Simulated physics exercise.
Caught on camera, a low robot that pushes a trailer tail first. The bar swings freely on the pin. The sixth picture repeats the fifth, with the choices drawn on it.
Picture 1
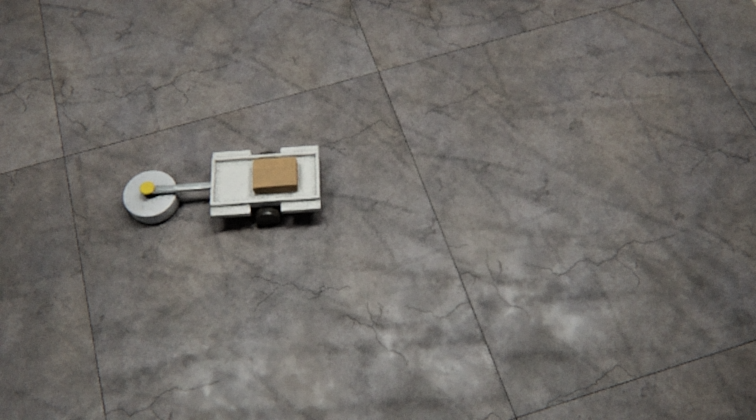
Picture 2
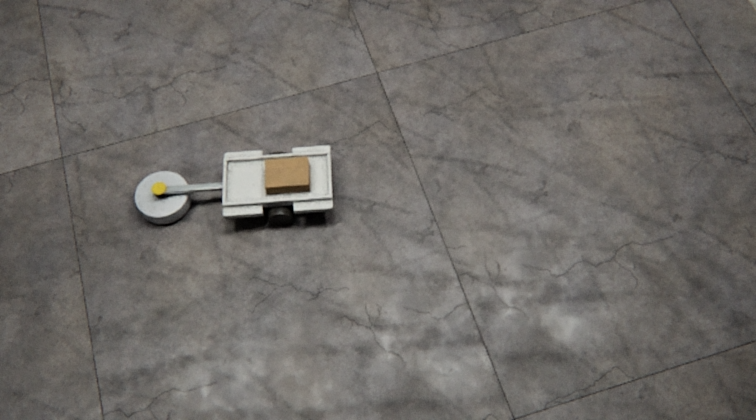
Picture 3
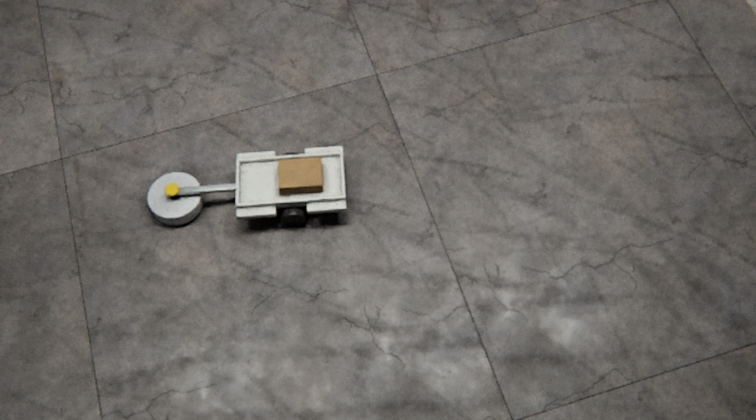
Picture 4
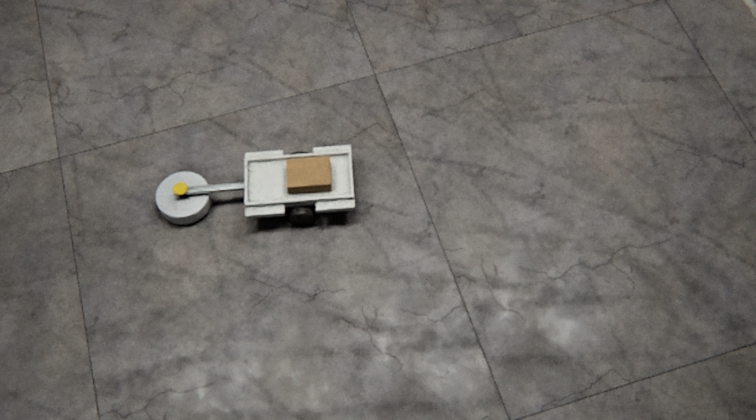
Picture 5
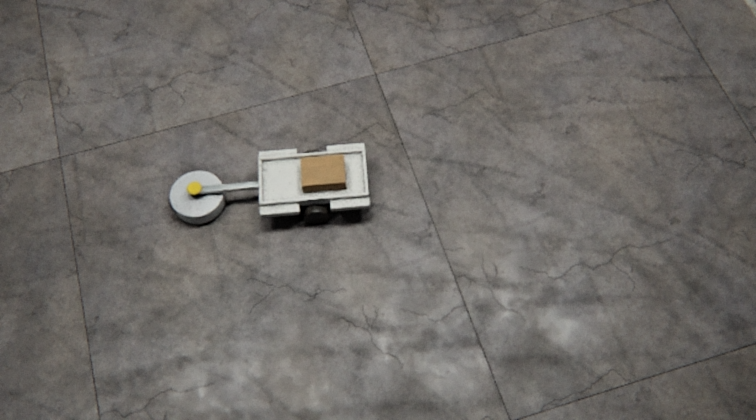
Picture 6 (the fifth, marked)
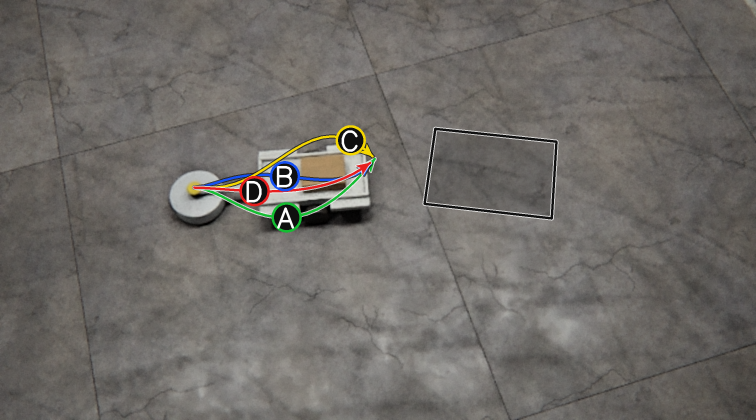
A white cart carrying a brown block moving a short way right across grey tiles, with a round robot following behind, joined by a bar.
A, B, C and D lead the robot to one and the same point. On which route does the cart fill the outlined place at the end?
B.
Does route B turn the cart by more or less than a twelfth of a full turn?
Less than that.
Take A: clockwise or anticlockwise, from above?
On that route, anticlockwise.
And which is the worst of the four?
The widest miss is A.
On the marked copy, A from (194, 188) via (287, 217) to (375, 159); B from (194, 188) via (285, 176) to (371, 164); C from (194, 188) via (287, 154) to (373, 157); D from (194, 188) via (285, 191) to (370, 163); the bay at (492, 172).
Following B. Soon after the start, robot (264, 182), cart (380, 175).
Later, robot (327, 188), cart (444, 174).
In the end, robot (375, 167), cart (493, 173); the cart stands in the bay.
As for the rest, A leaves the cart at (463, 98), out of the bay; C leaves the cart at (480, 209), out of the bay; D leaves the cart at (490, 143), out of the bay.
